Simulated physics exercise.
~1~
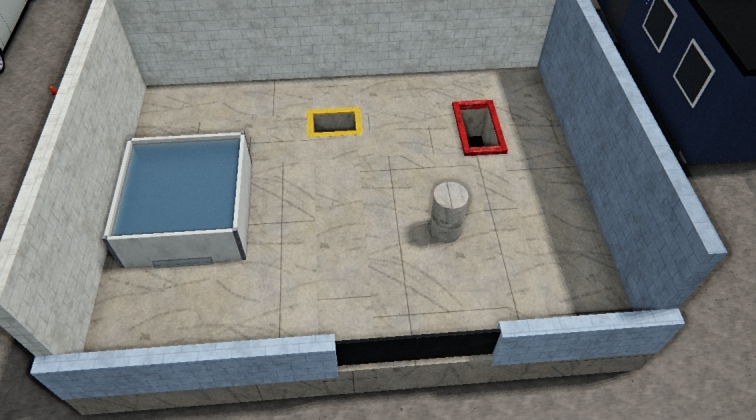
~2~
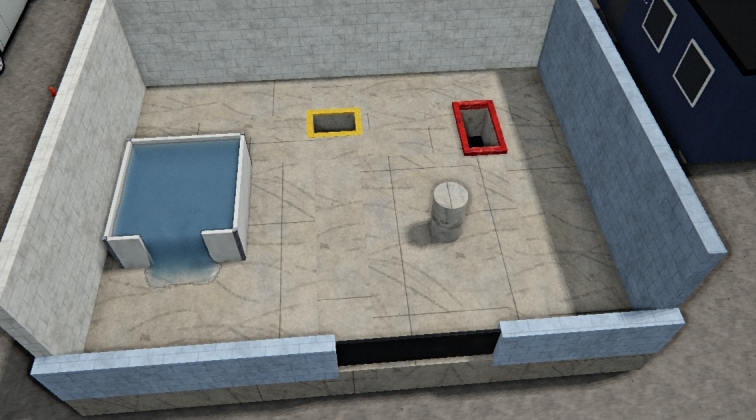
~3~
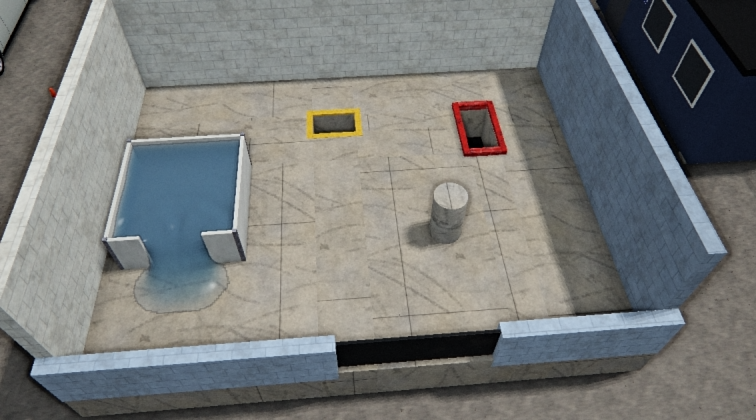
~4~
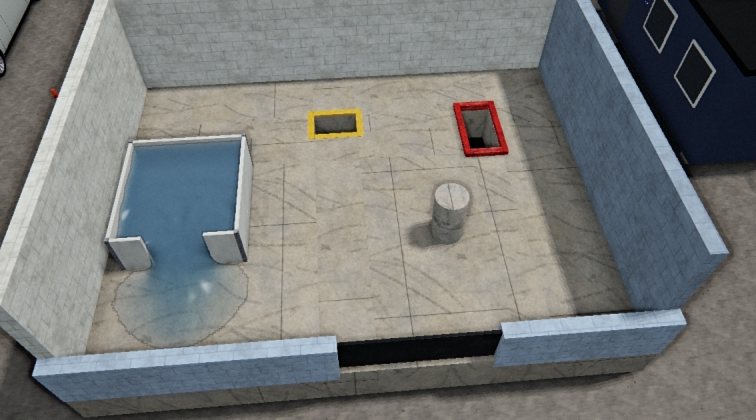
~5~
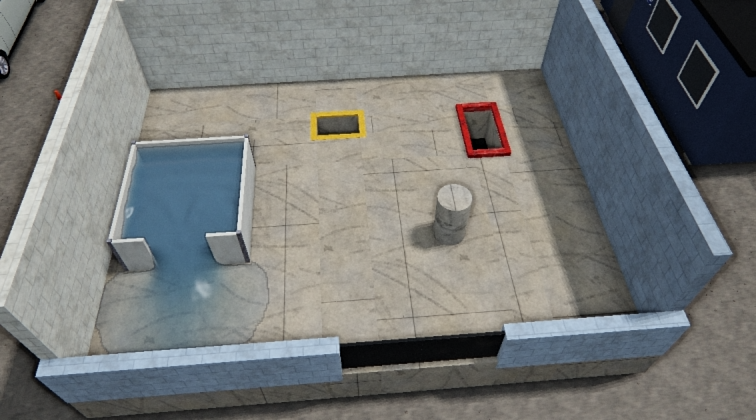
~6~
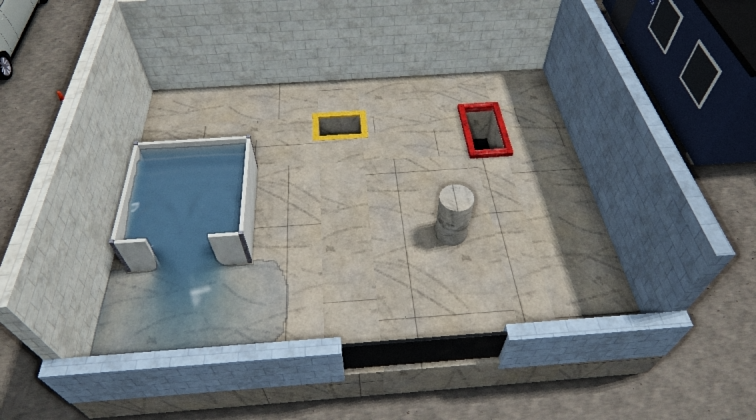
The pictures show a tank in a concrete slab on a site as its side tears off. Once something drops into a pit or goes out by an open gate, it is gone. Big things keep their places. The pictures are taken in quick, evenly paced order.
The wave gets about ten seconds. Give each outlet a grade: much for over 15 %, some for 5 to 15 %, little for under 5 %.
Grades: Gate - little, red pit - little, yellow pit - little.
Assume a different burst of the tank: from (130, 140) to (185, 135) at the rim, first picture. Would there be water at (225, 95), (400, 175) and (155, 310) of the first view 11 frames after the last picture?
The first would be drenched, the second still unwetted and the third still unwetted.
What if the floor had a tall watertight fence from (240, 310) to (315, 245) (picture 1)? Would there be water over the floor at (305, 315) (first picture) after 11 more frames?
As far as I can tell, it ends up soaked.
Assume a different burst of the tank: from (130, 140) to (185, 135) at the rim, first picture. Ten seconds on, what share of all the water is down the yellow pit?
Near 20 per cent for yellow.
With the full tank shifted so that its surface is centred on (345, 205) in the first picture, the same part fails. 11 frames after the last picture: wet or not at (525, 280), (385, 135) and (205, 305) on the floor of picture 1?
Spot 1 wetted, spot 2 unwetted, spot 3 wetted.
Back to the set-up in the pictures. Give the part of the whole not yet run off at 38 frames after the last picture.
About 100 per cent.
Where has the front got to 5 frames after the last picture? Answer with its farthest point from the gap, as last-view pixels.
The farthest wet point should be near (371, 357).
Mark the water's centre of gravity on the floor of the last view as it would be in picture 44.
Roughly (301, 243) in the last picture.
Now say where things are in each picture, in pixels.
In the first picture, still water in the water tank at (180, 185).
In the second picture, water pours out at (179, 252) and has run to (210, 278).
In the third picture, the front is at (196, 306), out from the gap at (180, 254).
In the fourth picture, water pours out at (182, 255) and has run to (185, 343).
In the fifth picture, water pours out at (185, 256) and has run to a hidden place.
In the sixth picture, water pours out at (187, 256) and has run to a hidden place.
A moment on, water covers 10 % of the floor; the gate 0 %, the red pit 0 %, the yellow pit 0 %.
Next, water covers 20 % of the floor; the gate 0 %, the red pit 0 %, the yellow pit 0 %.
Then, water covers 40 % of the floor; the gate 0 %, the red pit 0 %, the yellow pit 0 %.
Later, water covers 70 % of the floor; the gate 0 %, the red pit 0 %, the yellow pit 0 %.
In the end, water covers 90 % of the floor; the gate 0 %, the red pit 0 %, the yellow pit 2 %.
